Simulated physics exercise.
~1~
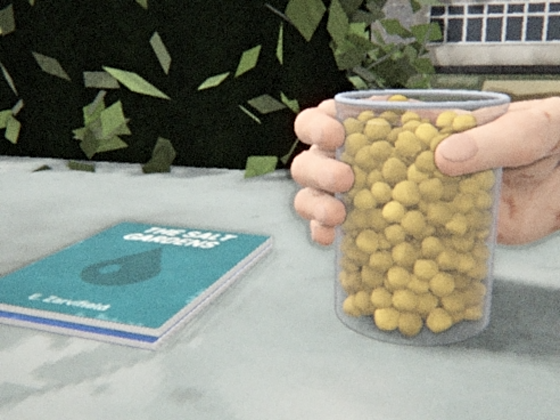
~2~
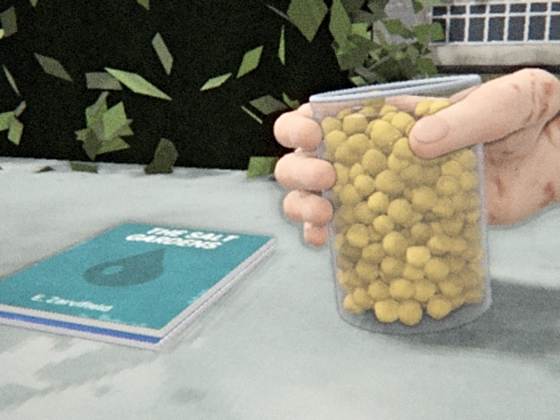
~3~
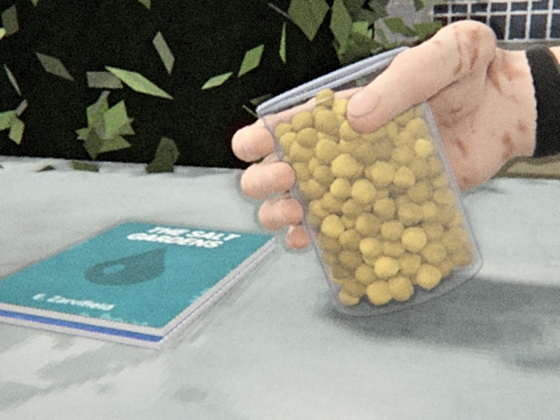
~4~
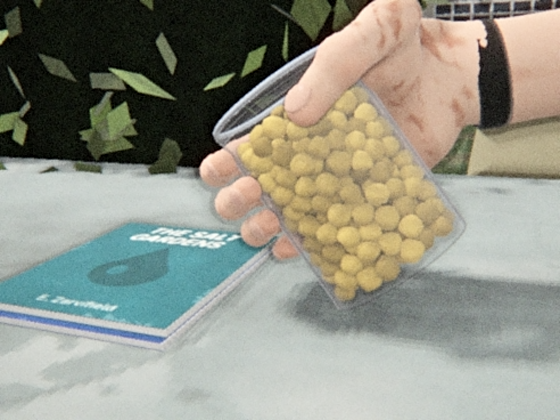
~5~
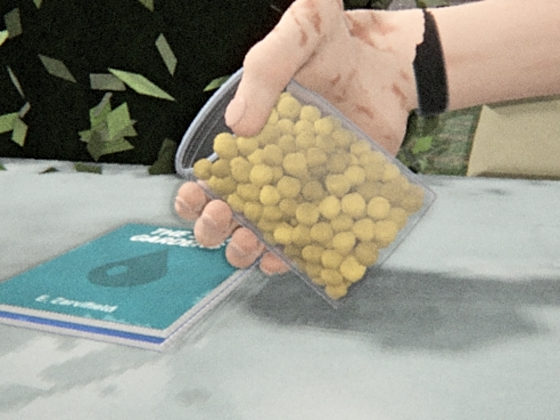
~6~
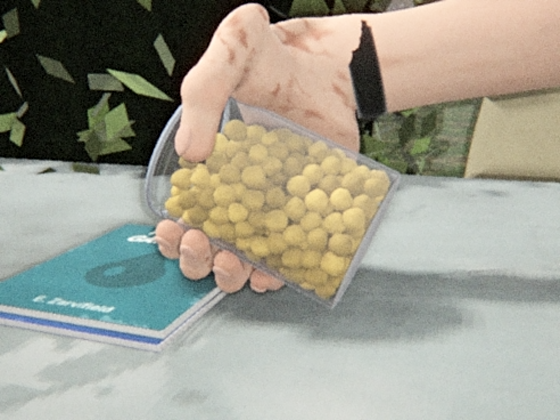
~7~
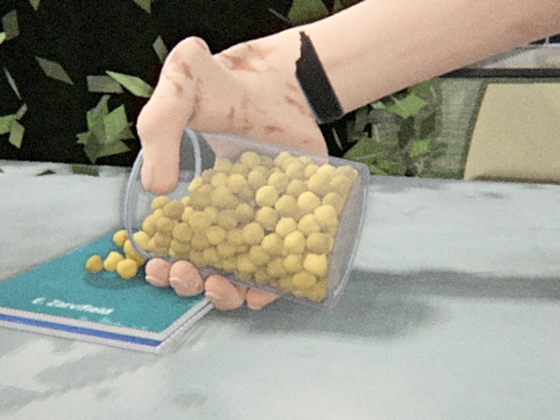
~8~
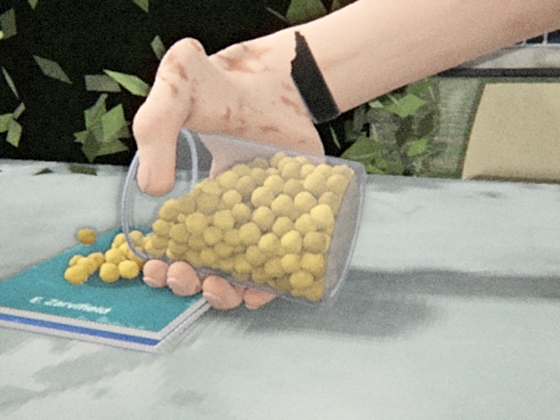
At first, a hand holds a clear, open container full of round yellow balls upright on a pale grey surface, to the right of a teal book titled The Salt Gardens. The hand lifts the container slightly and starts tipping it to the left, while the balls stay packed inside. It keeps leaning and moving left until its mouth hangs above the book. Once it is nearly on its side, a few balls roll out onto the cover. More follow and gather in a small heap, and it ends still held sideways, with most balls inside.
